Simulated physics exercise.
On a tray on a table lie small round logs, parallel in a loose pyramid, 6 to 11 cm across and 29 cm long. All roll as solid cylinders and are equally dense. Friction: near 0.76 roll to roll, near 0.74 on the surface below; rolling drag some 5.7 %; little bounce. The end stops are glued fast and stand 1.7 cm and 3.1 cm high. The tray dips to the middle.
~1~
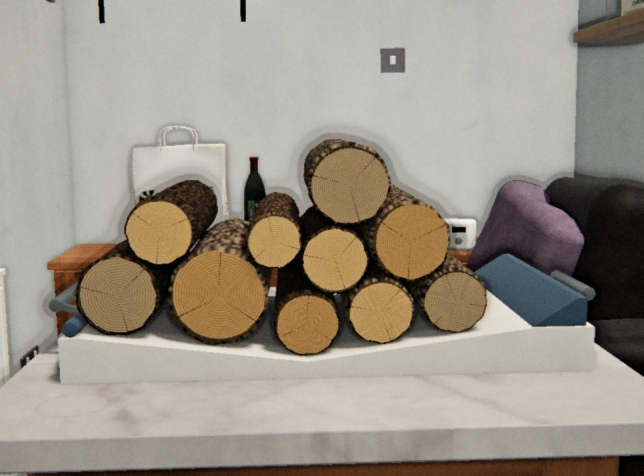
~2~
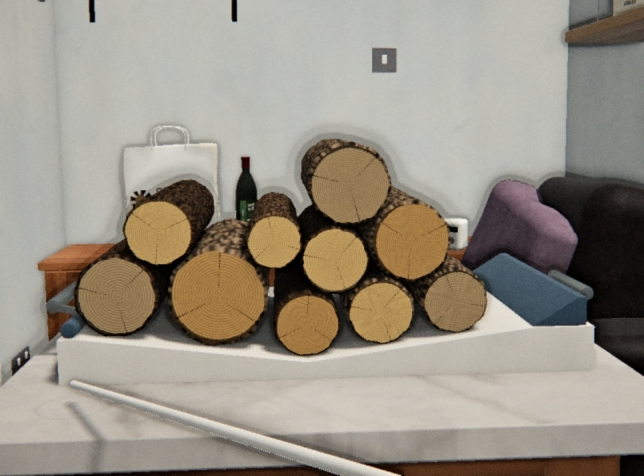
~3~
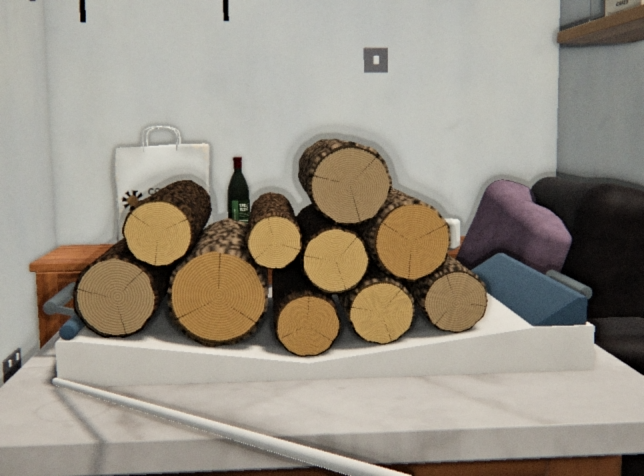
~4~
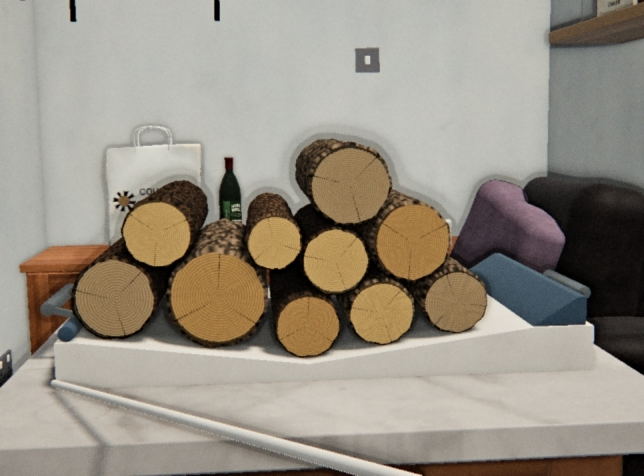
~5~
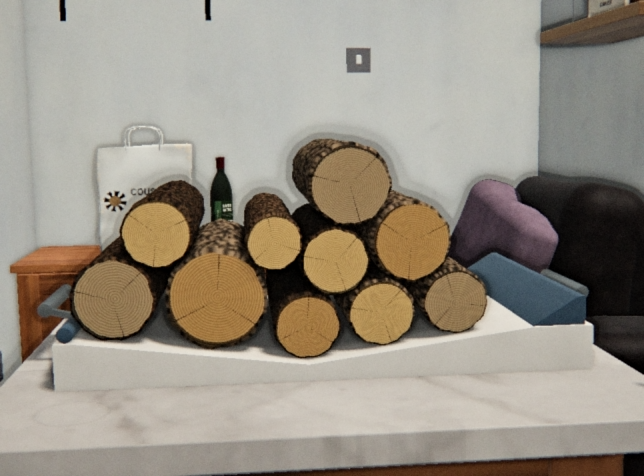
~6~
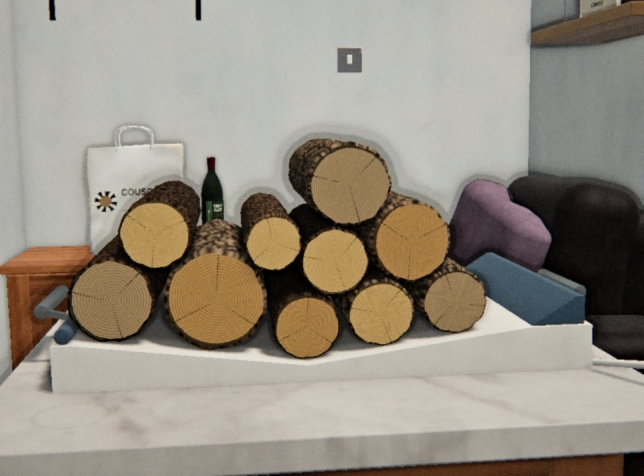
Logs stay piled on a tray as a pale rod shows left, then right.
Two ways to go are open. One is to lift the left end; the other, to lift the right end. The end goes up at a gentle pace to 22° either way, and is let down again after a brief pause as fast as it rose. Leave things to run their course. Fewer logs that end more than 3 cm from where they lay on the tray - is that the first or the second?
That is the second one.
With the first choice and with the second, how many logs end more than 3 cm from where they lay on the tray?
Result: First 10 / second 1.
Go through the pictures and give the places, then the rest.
In the first picture, 10 logs, 5 on the base, highest (350, 184); left round bar (1.7 cm) (69, 322); right wedge (3.1 cm) (582, 298).
Nothing has moved, the pointer shows the first choice, at the left end, in the second picture.
Nothing has moved, the pointer shows the first choice, at the left end, in the third picture.
Nothing has moved, the pointer shows the first choice, at the left end, in the fourth picture.
Nothing has moved, the pointer shows the second choice, at the right end; bottom ones (112, 300) (216, 300) (307, 326) (382, 313) (456, 301), in the fifth picture.
Nothing has moved, the pointer shows the second choice, at the right end, in the sixth picture.
First choice, 2.85 s in, left end up 11°; 10 now displaced over 3 cm; 2 over the right wedge; the one last seen at (411, 242) fallen off to the right (moves measured on the tray).
First choice, at rest by 3.9 s, 10 moved over 3 cm; 2 over the right wedge; the one last seen at (411, 242) fallen off to the right; top of the pile 18 cm high, from 23 cm.
Second choice, 2.85 s in, right end up 11°; 1 now displaced over 3 cm; the one last seen at (350, 184) 4.7 cm left and 0.5 cm up.
Second choice, at rest by 3.9 s, 1 moved over 3 cm; not one over the end stops; the one last seen at (350, 184) 3.9 cm left; top of the pile 23 cm high, from 23 cm.
